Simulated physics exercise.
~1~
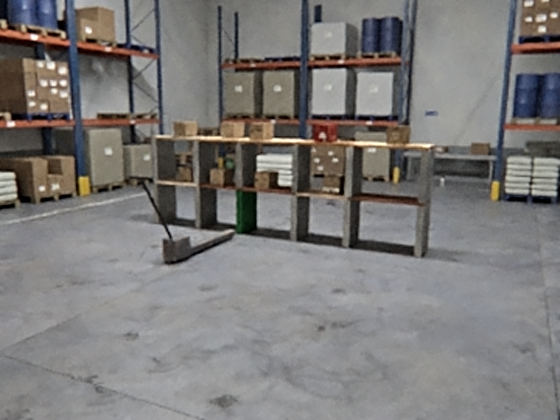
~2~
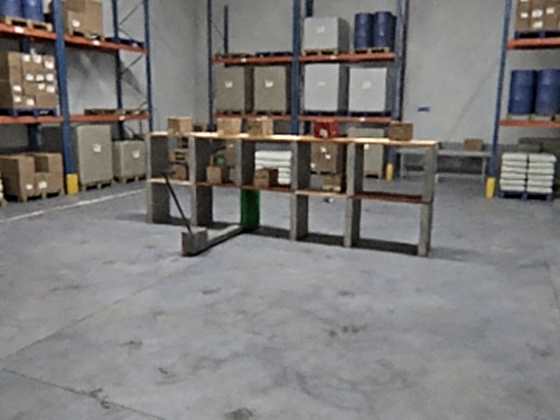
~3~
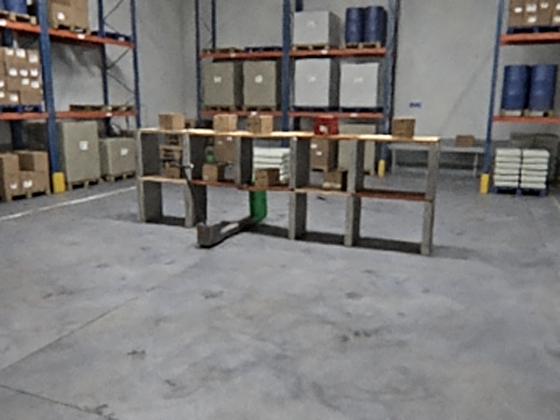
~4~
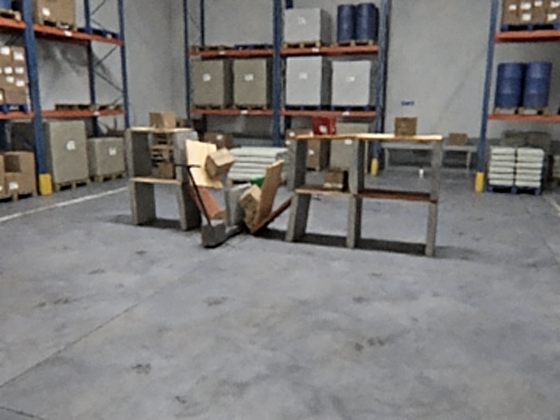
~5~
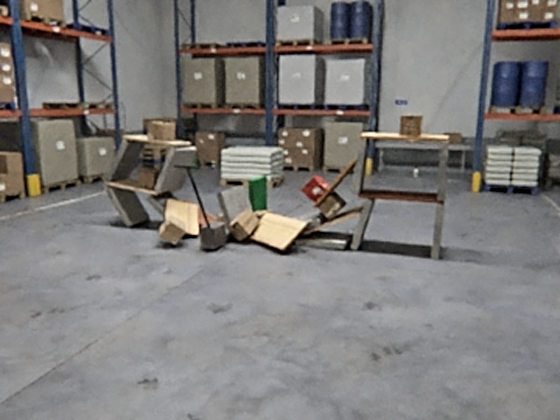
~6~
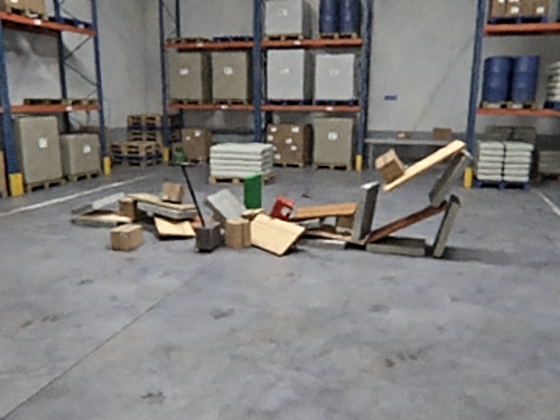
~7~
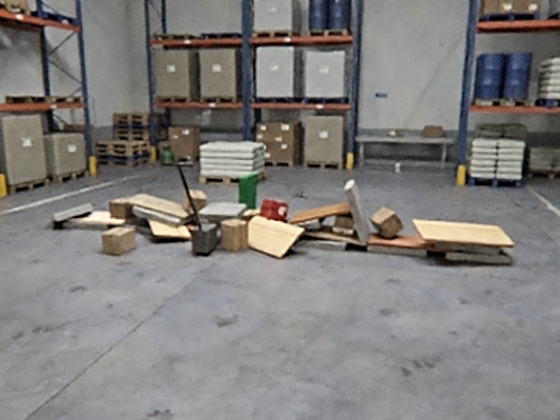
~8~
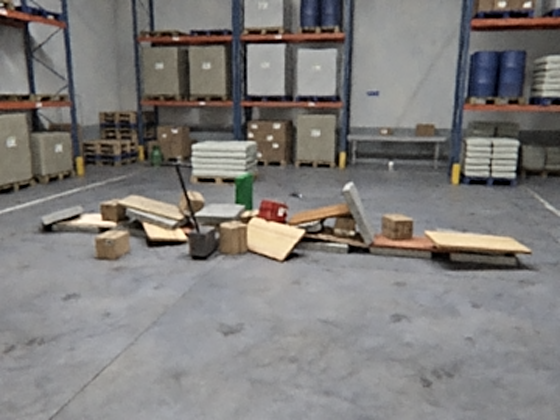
A long two-tier shelf of pale boards and grey uprights, with one green upright left of centre, stands on a warehouse floor before blue and orange racks, seen from the front as the view drifts slightly sideways. Brown cartons and a red one sit on it. A low dark jack with an upright handle pushes in at the left foot of the green upright. The middle boards drop and spill their cartons, then the left and right sections lean and collapse. Finally, boards, uprights and cartons lie strewn around the halted jack, the green upright still standing and the red carton tipped beside it.
